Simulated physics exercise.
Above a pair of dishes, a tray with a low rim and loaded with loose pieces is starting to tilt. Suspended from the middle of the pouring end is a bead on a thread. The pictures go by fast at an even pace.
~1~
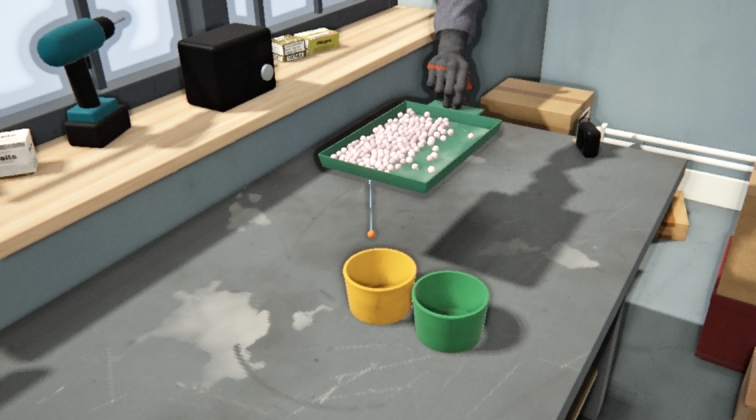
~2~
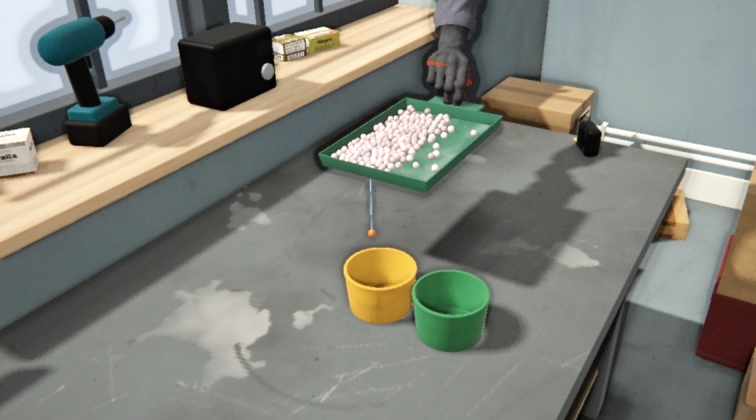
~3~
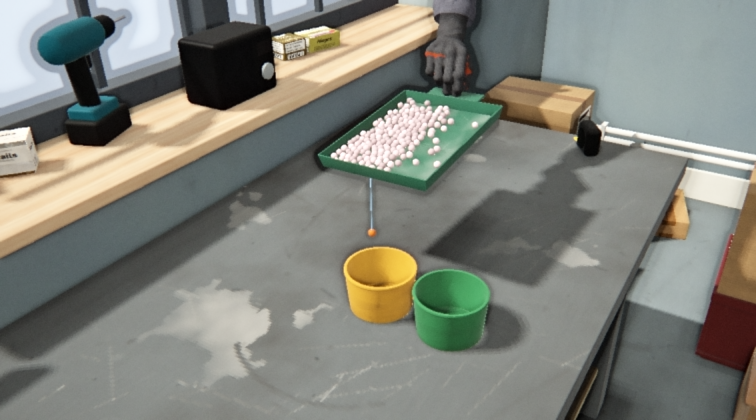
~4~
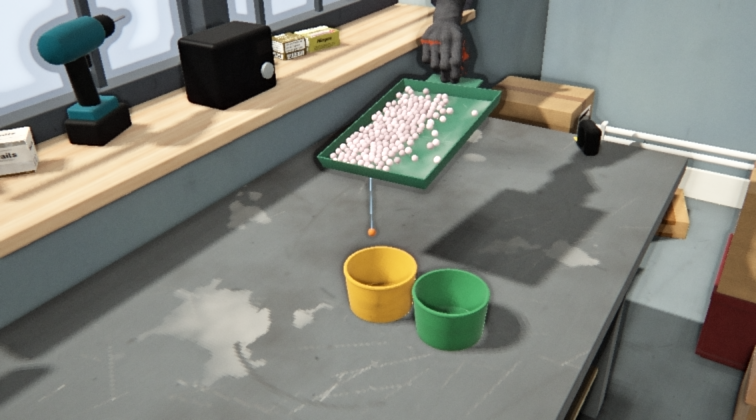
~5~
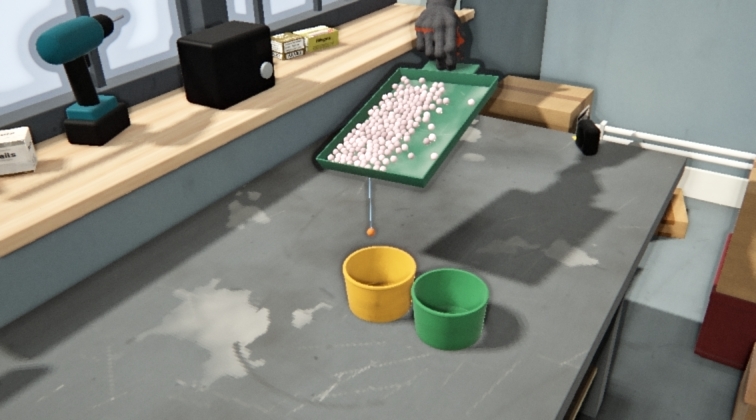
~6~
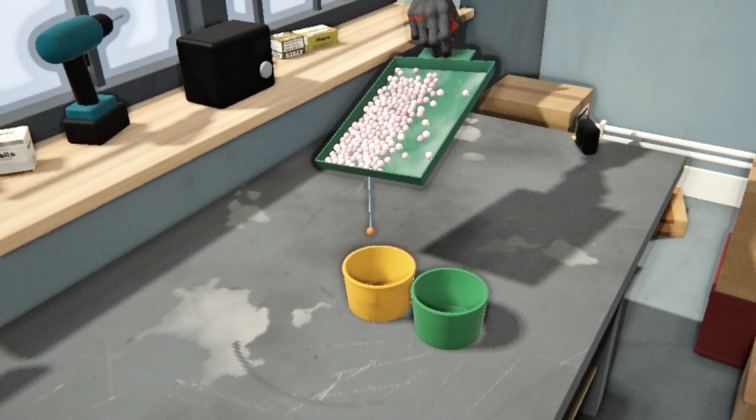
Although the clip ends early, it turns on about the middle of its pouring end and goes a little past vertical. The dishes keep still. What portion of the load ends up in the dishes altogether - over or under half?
Under.
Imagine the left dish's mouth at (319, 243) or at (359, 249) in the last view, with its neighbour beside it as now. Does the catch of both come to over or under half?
A majority, then a minority.
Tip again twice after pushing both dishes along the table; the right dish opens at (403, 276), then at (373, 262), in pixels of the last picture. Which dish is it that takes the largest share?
The first time it is the dish to the left, and the second time it is the dish to the left.
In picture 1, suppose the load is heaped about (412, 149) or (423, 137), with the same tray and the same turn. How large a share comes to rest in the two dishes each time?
From the first start you get 10 in a hundred, from the second 10 in a hundred.
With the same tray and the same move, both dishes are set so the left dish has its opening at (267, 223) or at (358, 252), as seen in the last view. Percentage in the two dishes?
About 80 per cent first, then about 20 per cent.
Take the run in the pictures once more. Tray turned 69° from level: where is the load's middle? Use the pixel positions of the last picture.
Check around (344, 154) in the last picture.
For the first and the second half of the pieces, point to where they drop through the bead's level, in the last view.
Earlier portion about (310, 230); later portion about (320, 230).
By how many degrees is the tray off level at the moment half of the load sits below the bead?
Near 95 degrees.
Just after the last frame, tray tipped steeply; almost all on the tray; just a few outside both; about a tenth in the air.
A moment on, tray tipped past a quarter turn; just a few on the tray; about a tenth in the left dish; the larger part outside both; about a tenth in the air.
Further on, tray tipped past a quarter turn; about a tenth in the left dish; almost all outside both.
When it is over, tray tipped past a quarter turn; not one in the right dish; about a tenth in the left dish; almost all outside both.
